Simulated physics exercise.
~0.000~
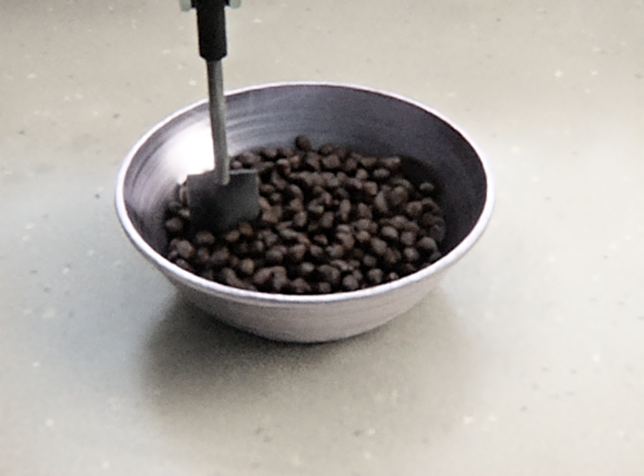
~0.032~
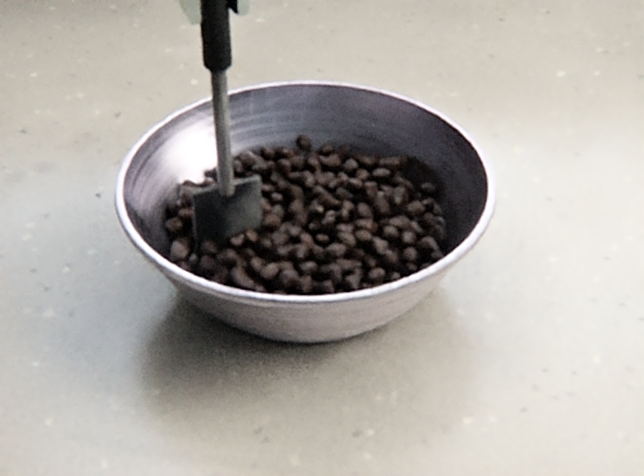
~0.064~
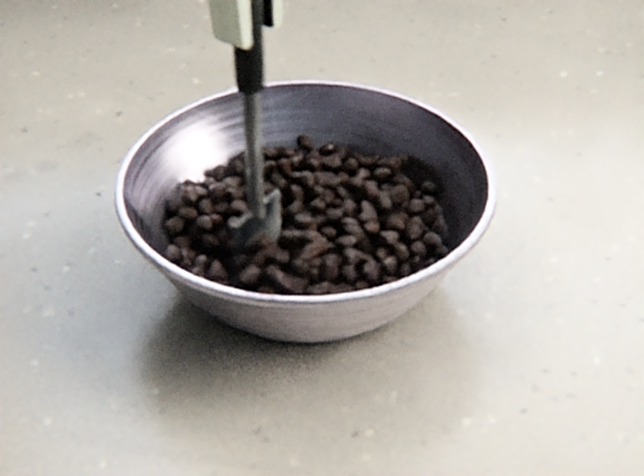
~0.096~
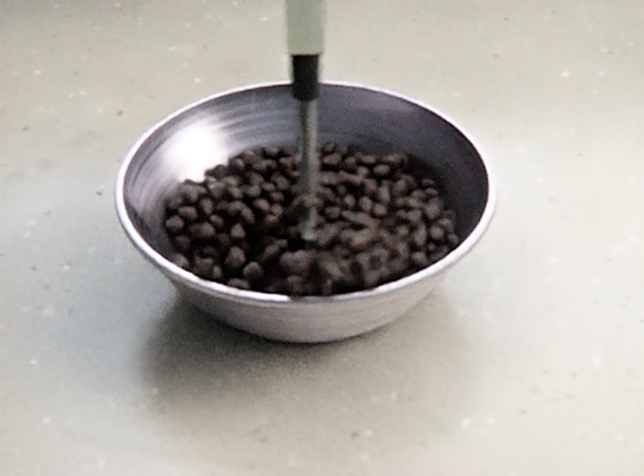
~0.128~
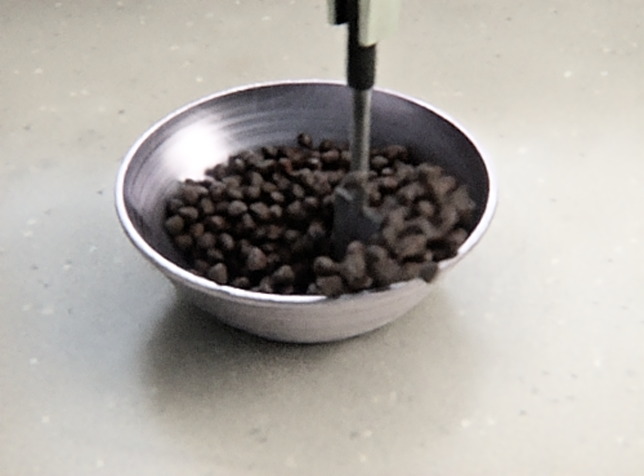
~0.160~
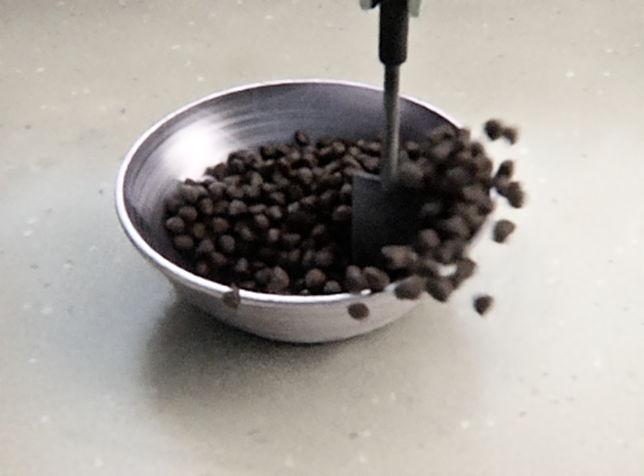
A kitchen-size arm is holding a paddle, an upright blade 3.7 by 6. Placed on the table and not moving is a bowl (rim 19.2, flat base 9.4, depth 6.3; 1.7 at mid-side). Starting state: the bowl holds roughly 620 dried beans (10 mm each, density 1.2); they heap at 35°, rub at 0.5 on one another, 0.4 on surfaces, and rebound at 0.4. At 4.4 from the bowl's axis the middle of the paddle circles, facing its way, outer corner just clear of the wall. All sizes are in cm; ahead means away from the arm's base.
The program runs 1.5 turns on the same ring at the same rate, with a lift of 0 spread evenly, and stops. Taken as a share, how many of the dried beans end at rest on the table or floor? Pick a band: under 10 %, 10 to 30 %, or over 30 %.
Over 30 %.
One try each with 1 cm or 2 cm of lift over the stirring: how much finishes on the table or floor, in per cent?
That gives about 45 per cent and 30 per cent, in order.
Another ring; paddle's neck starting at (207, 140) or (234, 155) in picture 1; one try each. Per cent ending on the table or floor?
I'd guess some 50 and 35 percent.
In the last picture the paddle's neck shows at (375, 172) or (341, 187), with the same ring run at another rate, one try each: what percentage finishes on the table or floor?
Around 35 and 25 per cent respectively.
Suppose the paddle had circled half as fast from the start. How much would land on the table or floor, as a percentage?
Estimate: Near 15 in a hundred.
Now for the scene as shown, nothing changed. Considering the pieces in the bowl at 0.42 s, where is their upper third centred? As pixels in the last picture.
In the final view it lies at about (312, 276).
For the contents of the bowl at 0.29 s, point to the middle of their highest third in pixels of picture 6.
Roughly at (223, 133).
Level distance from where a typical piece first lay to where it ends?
13 centimetres.
After 0.29 s, 301° round, highest piece 15 above the table; 466 in the bowl, 29 on the table or floor, 122 in flight or on the tool.
After 0.42 s, 85° round, highest piece 10 above the table; 378 in the bowl, 159 on the table or floor, 80 in flight or on the tool.
After 0.68 s, 180° round, highest piece 6 above the table; 321 in the bowl, 295 on the table or floor, 1 in flight or on the tool.
After 1.38 s, 180° round, highest piece 6 above the table; 321 in the bowl, 296 on the table or floor.
At rest, 321 in the bowl, 296 on the table or floor. That is 48 % on the table or floor.
